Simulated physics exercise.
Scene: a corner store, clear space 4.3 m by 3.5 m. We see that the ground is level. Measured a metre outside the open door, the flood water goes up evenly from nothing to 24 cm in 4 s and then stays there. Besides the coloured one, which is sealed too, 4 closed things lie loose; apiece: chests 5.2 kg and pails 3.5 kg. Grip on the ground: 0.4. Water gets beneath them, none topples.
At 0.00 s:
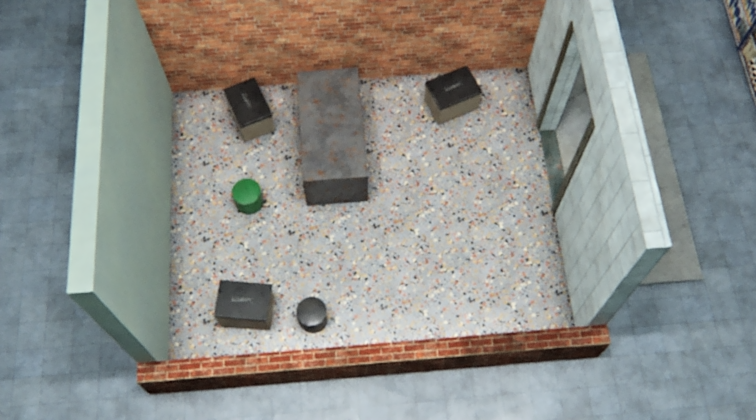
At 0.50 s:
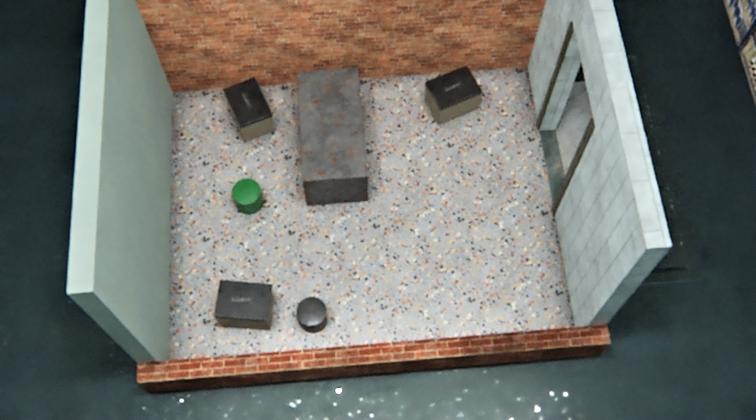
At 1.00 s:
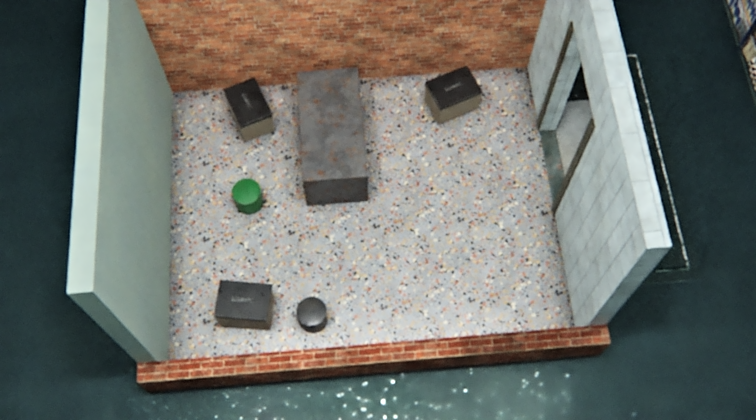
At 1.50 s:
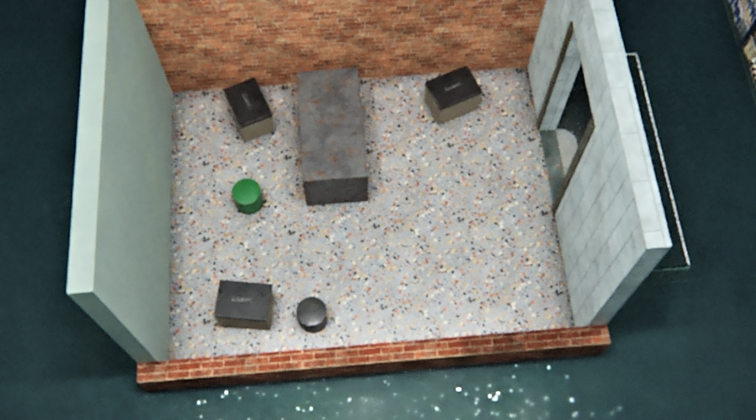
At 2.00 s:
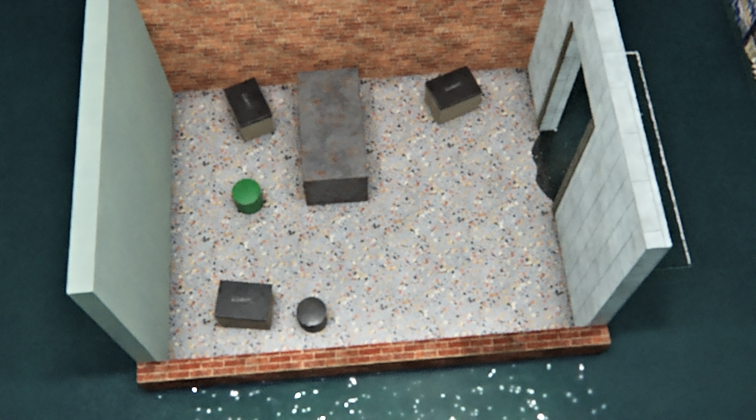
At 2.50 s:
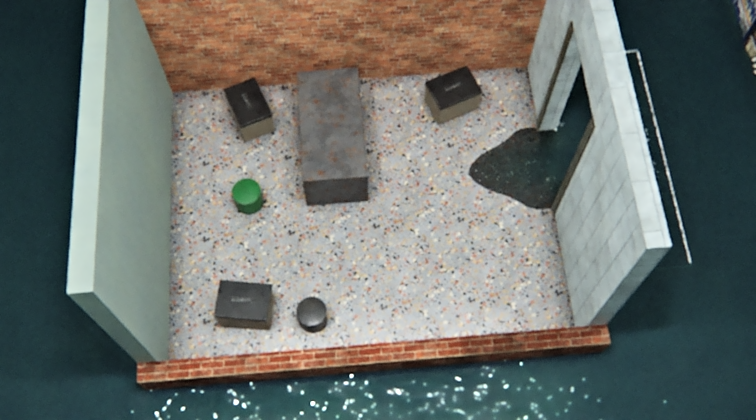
Dark water spreads over the grey ground around a roofless room with brick and pale walls, glinting along the front edge. It then comes in through the doorway on the right and spreads across the speckled floor in a dark patch, while the green pail, dark boxes and long block stay still.
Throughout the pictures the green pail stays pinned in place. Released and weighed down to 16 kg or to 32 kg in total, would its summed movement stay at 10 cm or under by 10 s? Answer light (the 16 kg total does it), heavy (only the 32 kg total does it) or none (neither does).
Light.
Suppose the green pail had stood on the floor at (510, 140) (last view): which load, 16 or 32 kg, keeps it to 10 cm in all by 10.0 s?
Short answer: Heavier load only.
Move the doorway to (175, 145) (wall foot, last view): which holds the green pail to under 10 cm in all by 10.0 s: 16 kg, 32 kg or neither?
That way, only the big mass suffices.
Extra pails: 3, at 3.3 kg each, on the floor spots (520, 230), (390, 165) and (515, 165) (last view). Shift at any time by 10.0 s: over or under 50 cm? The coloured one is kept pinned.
Result, in turn - falls shy; exceeds it; exceeds it.
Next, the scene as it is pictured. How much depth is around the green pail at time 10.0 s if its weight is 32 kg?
About 6 cm.
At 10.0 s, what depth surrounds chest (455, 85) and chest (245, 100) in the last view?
First roughly 13 cm, second roughly 7 cm.
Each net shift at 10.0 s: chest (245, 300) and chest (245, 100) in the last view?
Respectively 150 and 40 centimetres.
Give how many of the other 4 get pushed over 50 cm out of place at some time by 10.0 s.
By my count, 4.
After 3.5 s the green pail would be 0 cm from its start with 16 kg and 0 cm from its start with 32 kg; 0 cm of water round it then.
After 4.5 s the green pail would be 0 cm from its start with 16 kg and 0 cm from its start with 32 kg; 0 cm of water round it then.
After 7.0 s the green pail would be 0 cm from its start with 16 kg and 0 cm from its start with 32 kg; 1 cm of water round it then.
After 10.0 s the green pail would be 0 cm from its start with 16 kg and 0 cm from its start with 32 kg; 6 cm of water round it then.
